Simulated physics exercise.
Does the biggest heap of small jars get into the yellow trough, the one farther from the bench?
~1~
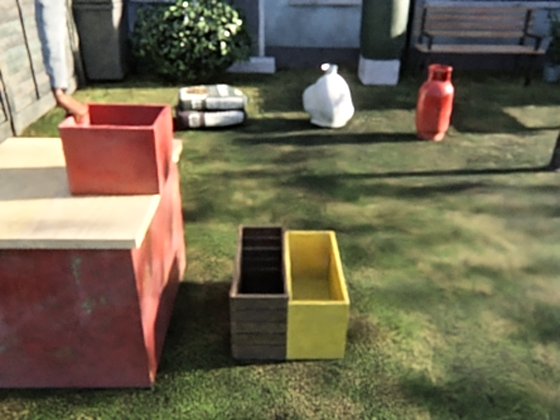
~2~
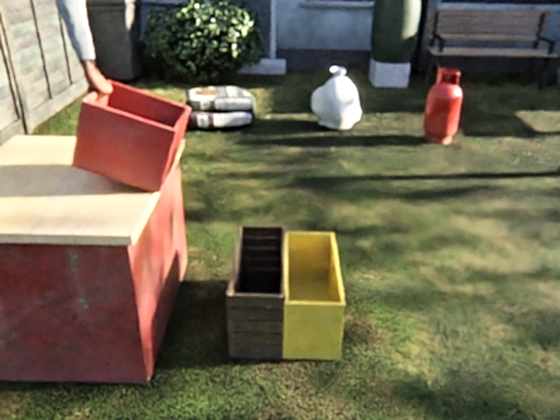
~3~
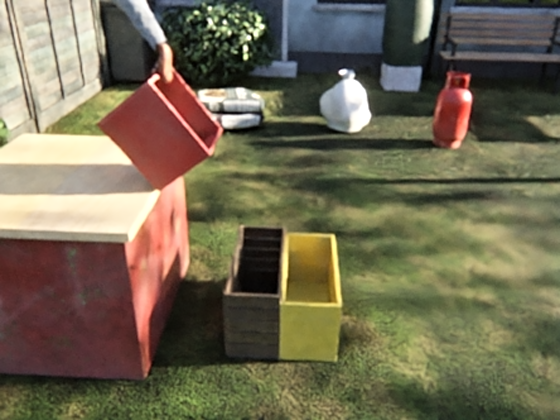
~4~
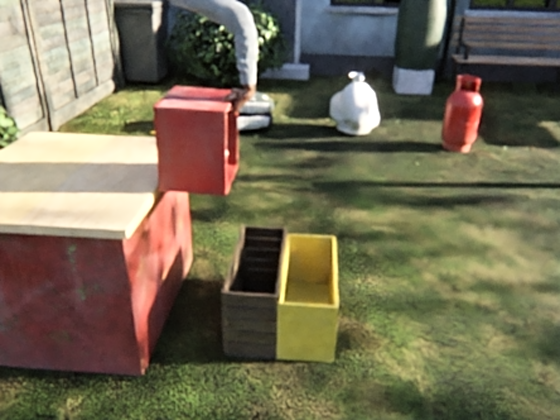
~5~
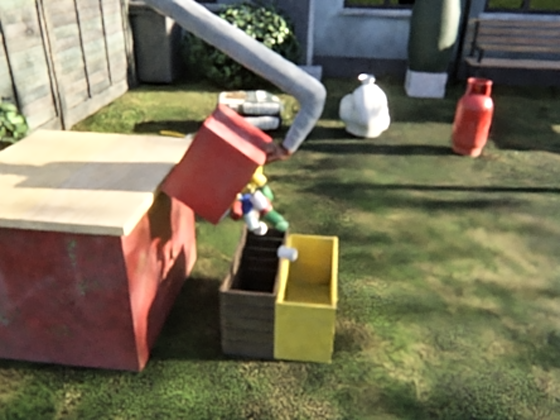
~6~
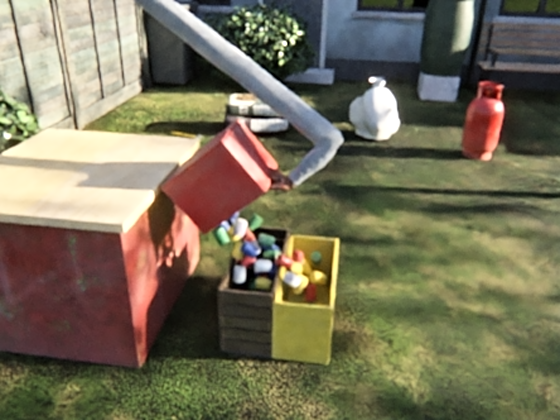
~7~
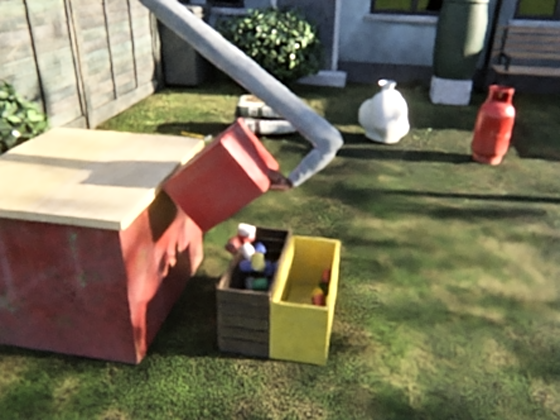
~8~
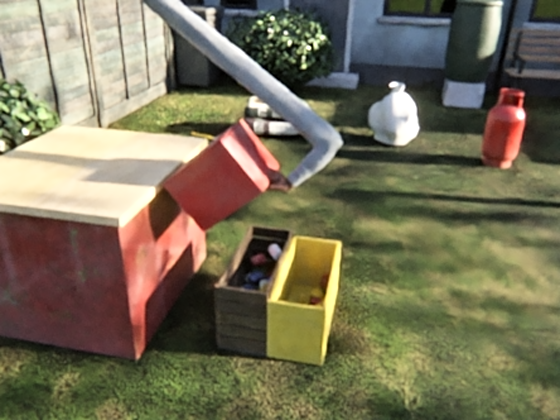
No, the biggest heap ends up in the dark tub nearer the bench. The yellow trough gets a smaller share.
A red crate sits on the pale top of a red bench at the left of a sunny, fenced garden, seen from slightly above as the view drifts gently sideways. On the grass to its right stand a dark slatted tub and, beyond it, a yellow trough, with a white sack and a red gas bottle behind. A grey-sleeved arm tips the crate rightward over the bench's edge until its mouth points down. Small colourful jars tumble out into both containers. The crate then stays tilted while the jars settle, more in the dark tub and fewer in the yellow trough.
